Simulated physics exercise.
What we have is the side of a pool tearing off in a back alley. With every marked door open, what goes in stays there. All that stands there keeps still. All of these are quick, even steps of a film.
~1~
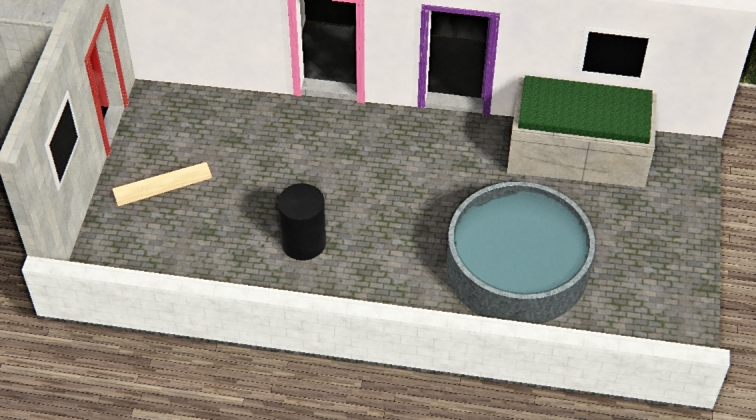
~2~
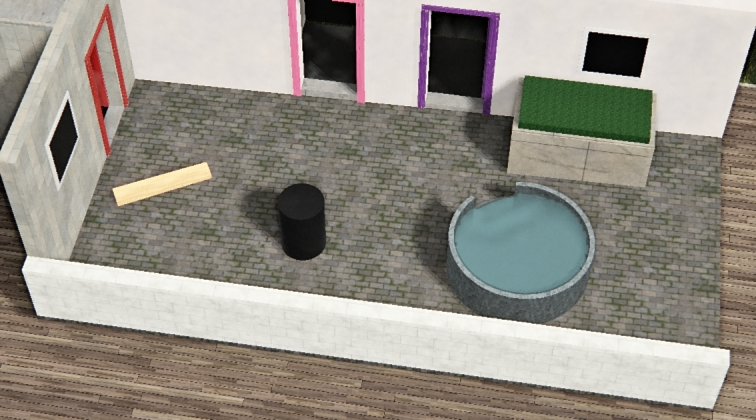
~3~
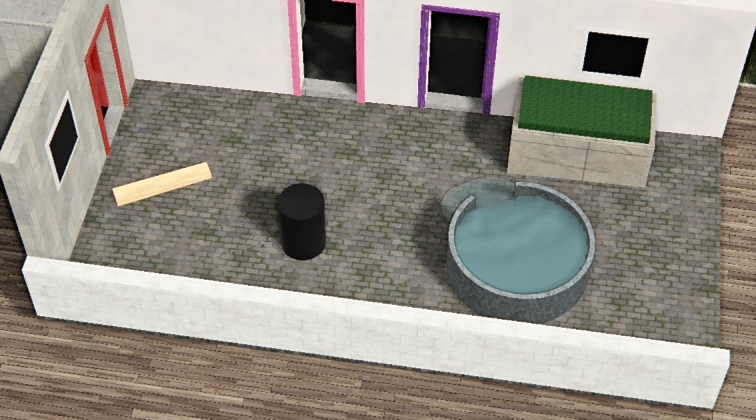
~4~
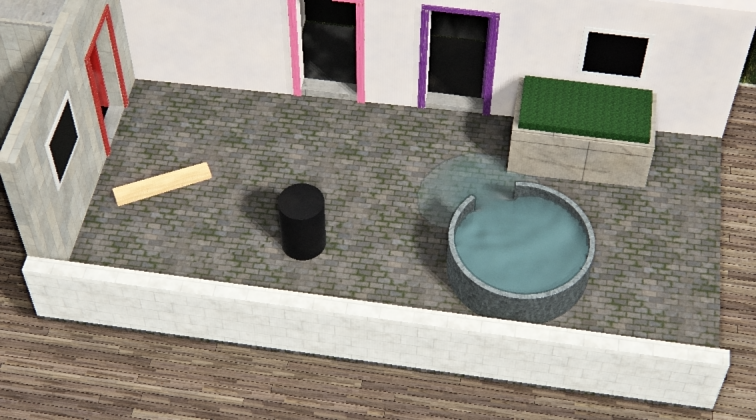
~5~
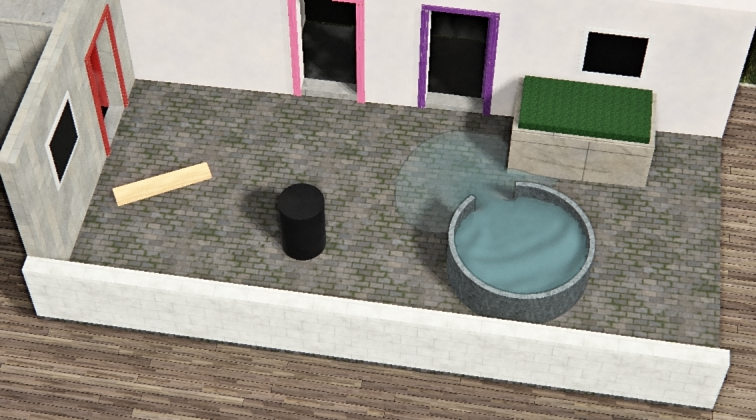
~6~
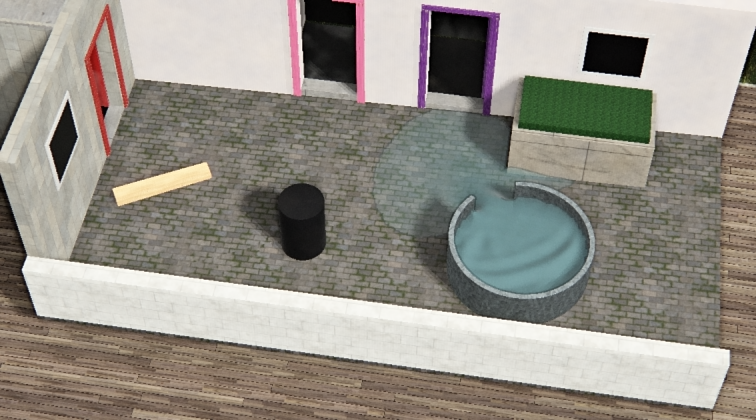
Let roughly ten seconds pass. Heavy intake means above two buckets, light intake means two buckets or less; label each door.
Labels: Red door: Heavy, pink door: Light, purple door: Heavy.
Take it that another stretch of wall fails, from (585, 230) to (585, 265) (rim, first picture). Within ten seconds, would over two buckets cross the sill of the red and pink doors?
Note: Red door misses the line, pink door misses the line.
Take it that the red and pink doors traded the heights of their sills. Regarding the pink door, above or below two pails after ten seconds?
That way the pink one breaks the limit.
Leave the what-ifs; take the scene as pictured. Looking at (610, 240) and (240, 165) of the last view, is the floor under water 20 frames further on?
The first spot inundated, the second inundated.
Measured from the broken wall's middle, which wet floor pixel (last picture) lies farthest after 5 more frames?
The wet point farthest out is around (301, 100).
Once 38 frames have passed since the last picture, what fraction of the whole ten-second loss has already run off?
Somewhere around 70 per cent, I'd say.
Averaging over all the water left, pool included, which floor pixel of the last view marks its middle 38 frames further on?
Near pixel (360, 196).
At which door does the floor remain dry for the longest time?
Last in line is the red door.
A moment on, water covers 20 % of the floor; the red door not reached, the pink door wet at the sill, nothing in, the purple door over two buckets in.
Next, water covers 35 % of the floor; the red door not reached, the pink door wet at the sill, nothing in, the purple door far over two buckets in.
Then, water covers 35 % of the floor; the red door over two buckets in, the pink door wet at the sill, nothing in, the purple door far over two buckets in.
Later, water covers 45 % of the floor; the red door far over two buckets in, the pink door wet at the sill, nothing in, the purple door far over two buckets in.
In the end, water covers 55 % of the floor; the red door far over two buckets in, the pink door wet at the sill, nothing in, the purple door far over two buckets in.
